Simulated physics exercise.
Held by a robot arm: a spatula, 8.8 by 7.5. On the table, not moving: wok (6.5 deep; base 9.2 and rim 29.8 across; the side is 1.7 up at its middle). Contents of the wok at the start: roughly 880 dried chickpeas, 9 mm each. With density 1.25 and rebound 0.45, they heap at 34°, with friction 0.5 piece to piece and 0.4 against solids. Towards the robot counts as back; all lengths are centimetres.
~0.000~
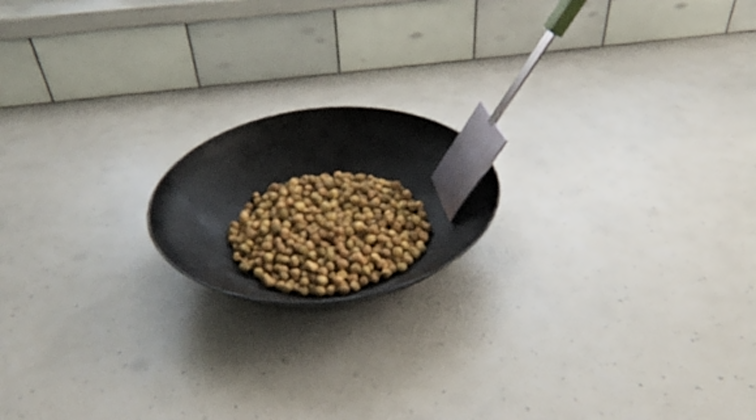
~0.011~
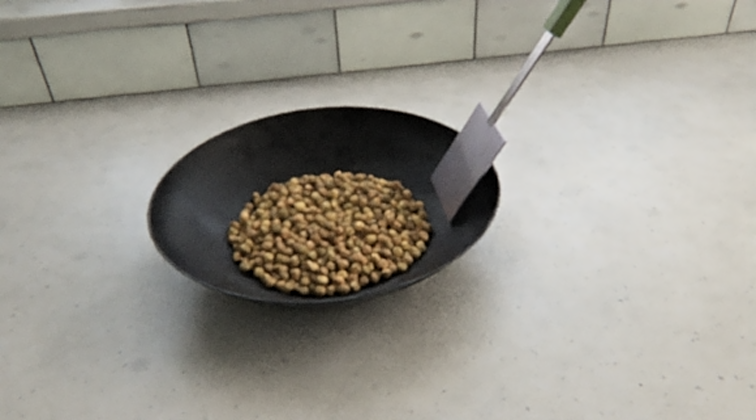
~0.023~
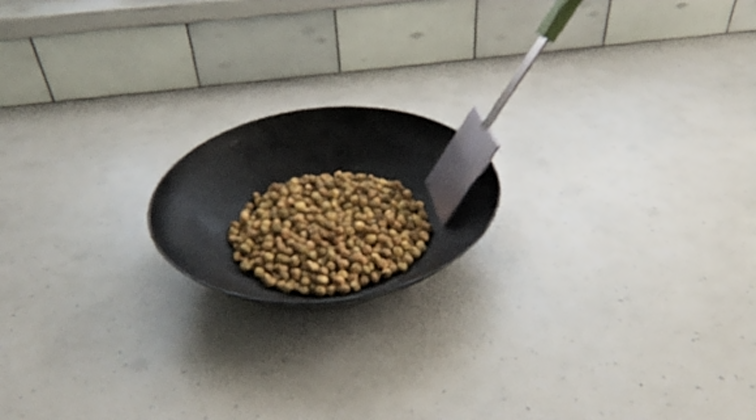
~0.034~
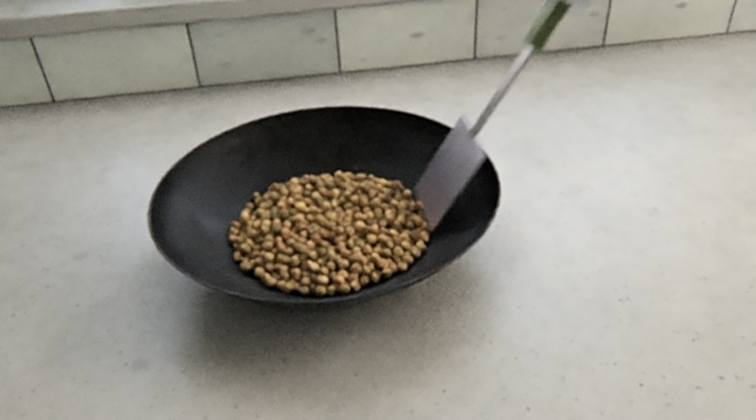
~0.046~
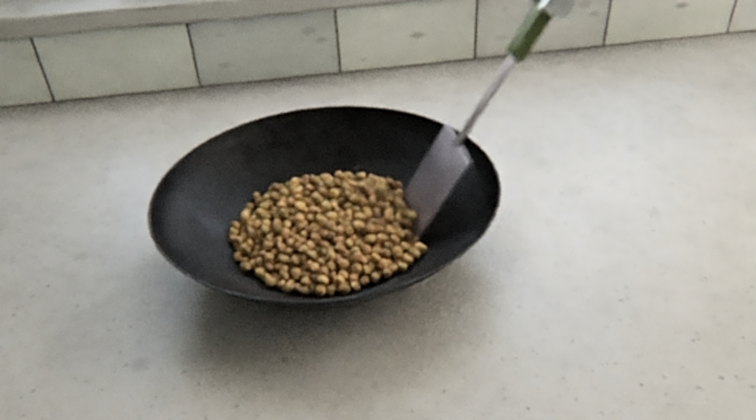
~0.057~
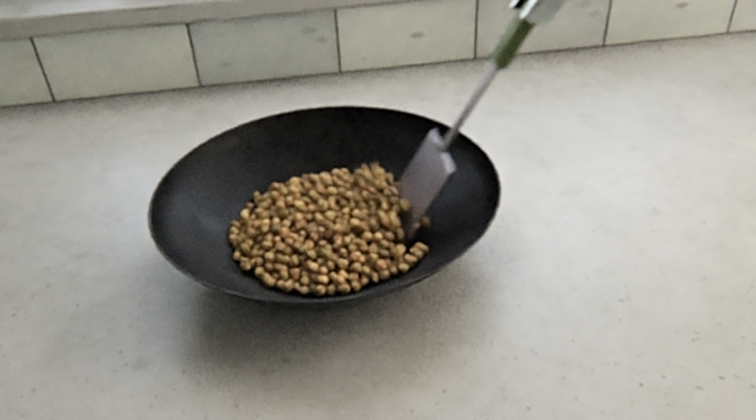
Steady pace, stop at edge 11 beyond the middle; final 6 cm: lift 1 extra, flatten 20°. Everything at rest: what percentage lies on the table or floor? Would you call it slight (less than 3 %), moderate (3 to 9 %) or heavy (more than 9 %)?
I would call it heavy, more than 9 %.
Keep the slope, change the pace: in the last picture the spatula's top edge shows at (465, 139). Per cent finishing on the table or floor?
Expect about 20 per cent there.
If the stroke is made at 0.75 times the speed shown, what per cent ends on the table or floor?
Roughly 35 per cent.
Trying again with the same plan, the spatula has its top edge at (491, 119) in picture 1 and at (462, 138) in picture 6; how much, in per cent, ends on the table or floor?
Some 20 percent ends up on the table or floor.
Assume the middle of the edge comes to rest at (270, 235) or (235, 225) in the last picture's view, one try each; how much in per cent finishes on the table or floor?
Respectively some 0 and 20 percent end on the table or floor.
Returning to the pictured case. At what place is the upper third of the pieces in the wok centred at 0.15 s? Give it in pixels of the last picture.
Near pixel (257, 208).
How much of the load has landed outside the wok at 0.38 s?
It is near 10 percent.
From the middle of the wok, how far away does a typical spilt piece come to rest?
I reckon close to 36 centimetres.
After 0.10 s, sloping 59°, highest piece 10 above the table; 882 in the wok.
After 0.15 s, sloping 56°, highest piece 13 above the table; 881 in the wok, 1 on the blade or in flight.
After 0.38 s, sloping 39°, highest piece 11 above the table; 538 in the wok, 101 on the table or floor, 243 on the blade or in flight.
After 1.43 s, sloping 39°, highest piece 4 above the table; 538 in the wok, 344 on the table or floor.
In the end, 538 in the wok, 344 on the table or floor. That is 39 % on the table or floor.
